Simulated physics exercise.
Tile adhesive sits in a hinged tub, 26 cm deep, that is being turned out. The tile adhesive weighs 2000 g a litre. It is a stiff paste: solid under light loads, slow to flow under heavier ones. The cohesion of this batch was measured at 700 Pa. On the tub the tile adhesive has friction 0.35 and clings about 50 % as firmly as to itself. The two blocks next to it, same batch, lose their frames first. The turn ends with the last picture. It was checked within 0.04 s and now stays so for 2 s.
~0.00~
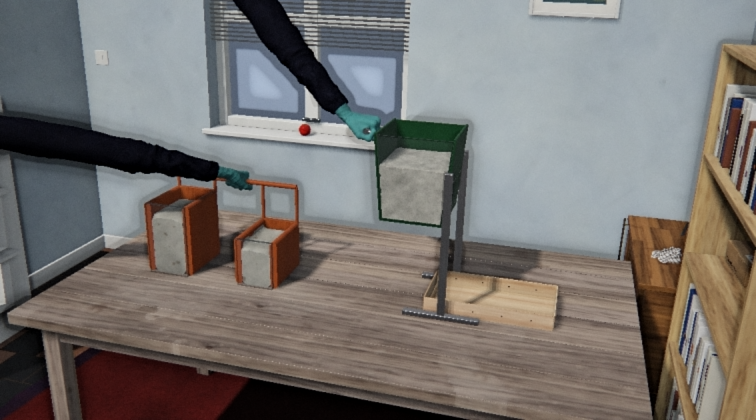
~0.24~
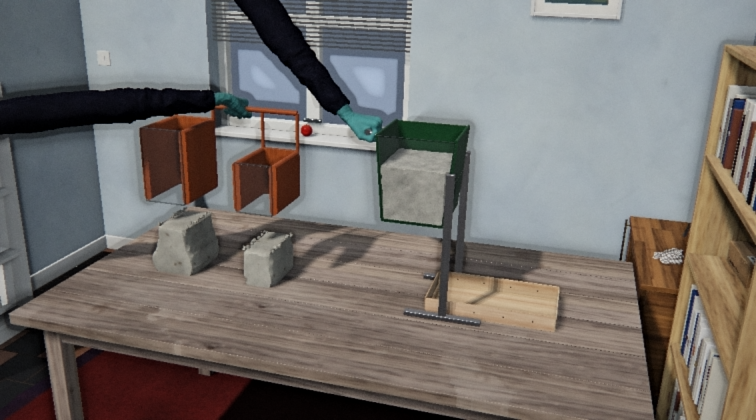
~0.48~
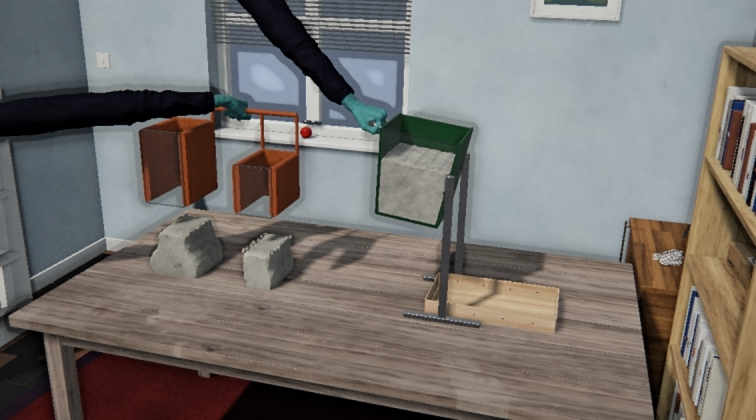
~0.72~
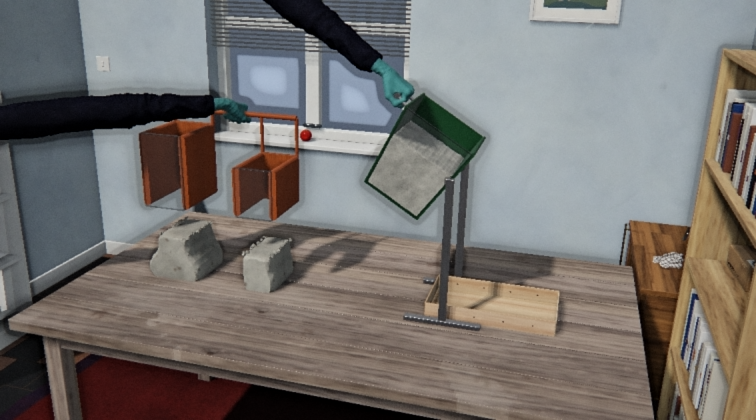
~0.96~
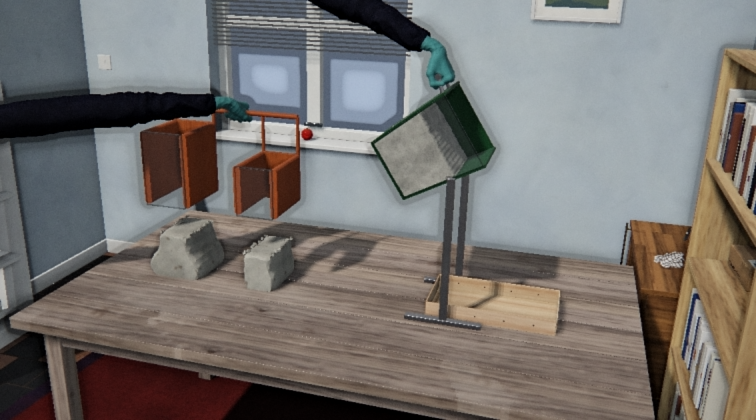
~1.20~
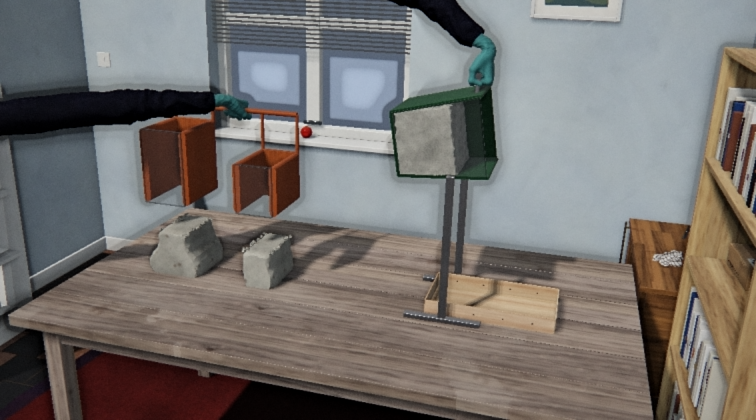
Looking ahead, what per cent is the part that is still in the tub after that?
It comes to some 100 %.
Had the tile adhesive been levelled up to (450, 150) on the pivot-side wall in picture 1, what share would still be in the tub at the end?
It would be near 100 %.
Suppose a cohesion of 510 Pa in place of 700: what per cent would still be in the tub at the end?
Then about 100 %.
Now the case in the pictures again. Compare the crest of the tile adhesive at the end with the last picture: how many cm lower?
Roughly 4 cm.
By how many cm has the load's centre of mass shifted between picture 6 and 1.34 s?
About 2 cm.
By 1.34 s, the tub is at 81 degrees and holds 100 %.
By 1.51 s, the tub is at 81 degrees and holds 100 %.
By 1.68 s, the tub is at 81 degrees and holds 100 %.
By 1.85 s, the tub is at 81 degrees and holds 100 %.
By 3.20 s, at the end, the tub is at 81 degrees and holds 100 %.
